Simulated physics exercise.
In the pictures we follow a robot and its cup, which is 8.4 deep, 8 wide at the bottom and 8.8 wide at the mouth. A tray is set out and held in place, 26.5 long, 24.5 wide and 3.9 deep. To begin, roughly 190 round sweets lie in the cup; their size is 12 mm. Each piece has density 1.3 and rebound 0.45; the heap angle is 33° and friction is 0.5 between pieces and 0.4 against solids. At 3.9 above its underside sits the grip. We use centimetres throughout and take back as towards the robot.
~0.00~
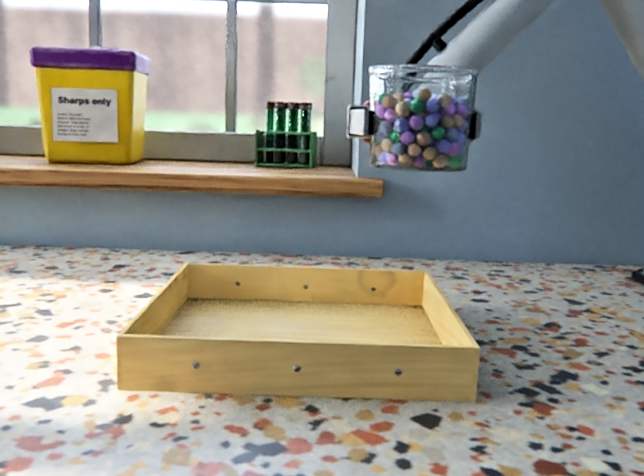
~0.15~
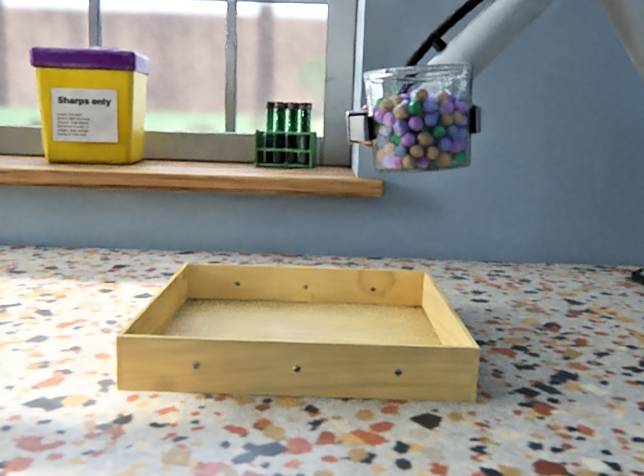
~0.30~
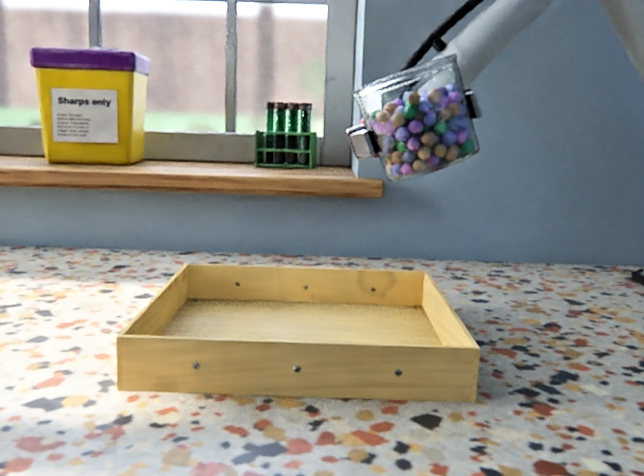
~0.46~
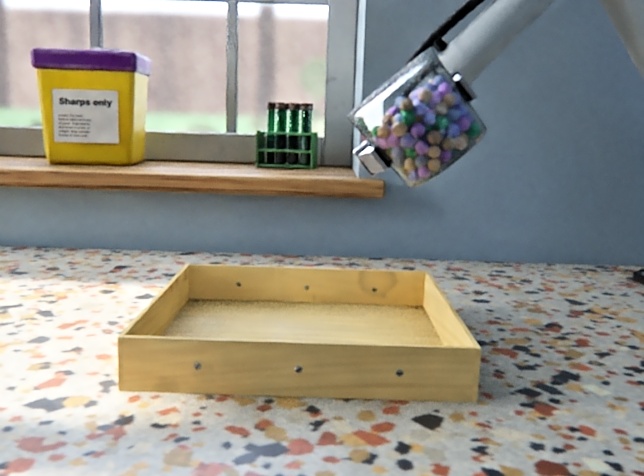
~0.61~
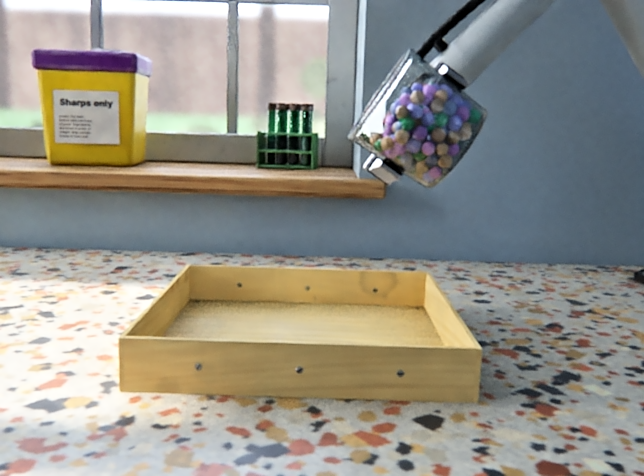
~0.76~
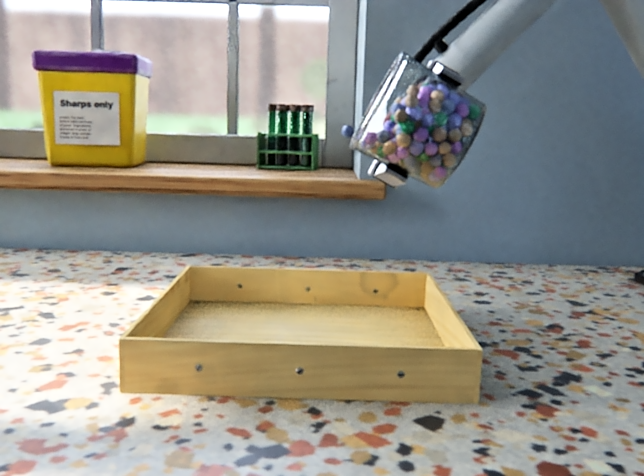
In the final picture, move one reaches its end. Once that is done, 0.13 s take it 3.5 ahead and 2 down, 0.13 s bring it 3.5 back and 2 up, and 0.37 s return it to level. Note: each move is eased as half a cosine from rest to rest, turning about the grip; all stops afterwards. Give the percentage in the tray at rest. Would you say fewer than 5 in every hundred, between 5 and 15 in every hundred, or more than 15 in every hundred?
Between 5 and 15 in every hundred.
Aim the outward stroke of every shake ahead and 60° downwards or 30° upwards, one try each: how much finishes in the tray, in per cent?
Estimates, in order: 5 % then 25 %.
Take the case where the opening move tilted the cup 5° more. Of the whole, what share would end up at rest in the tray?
It would be near 15 per cent.
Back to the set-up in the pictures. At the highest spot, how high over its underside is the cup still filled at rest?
Top of the fill: Near 8.0 cm.
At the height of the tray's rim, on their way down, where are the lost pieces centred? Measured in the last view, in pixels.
Close to pixel (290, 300).
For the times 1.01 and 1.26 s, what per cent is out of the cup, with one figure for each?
Readings in order: 5, 10.
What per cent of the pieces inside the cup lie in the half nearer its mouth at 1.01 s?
Some 45 percent is in that half.
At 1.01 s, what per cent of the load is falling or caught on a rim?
Around 5 percent of the load.
By 1.01 s, tilted 63° forward, highest piece 22 above the table; 178 in the cup, 1 in the tray, 10 in flight or on a rim.
By 1.26 s, tilted 16° forward, highest piece 24 above the table; 172 in the cup, 17 in the tray.
By 1.59 s, level, highest piece 24 above the table; 172 in the cup, 17 in the tray.
By 2.64 s, level, highest piece 24 above the table; 172 in the cup, 17 in the tray.
Final count, 172 in the cup, 17 in the tray. That is 9 % in the tray.
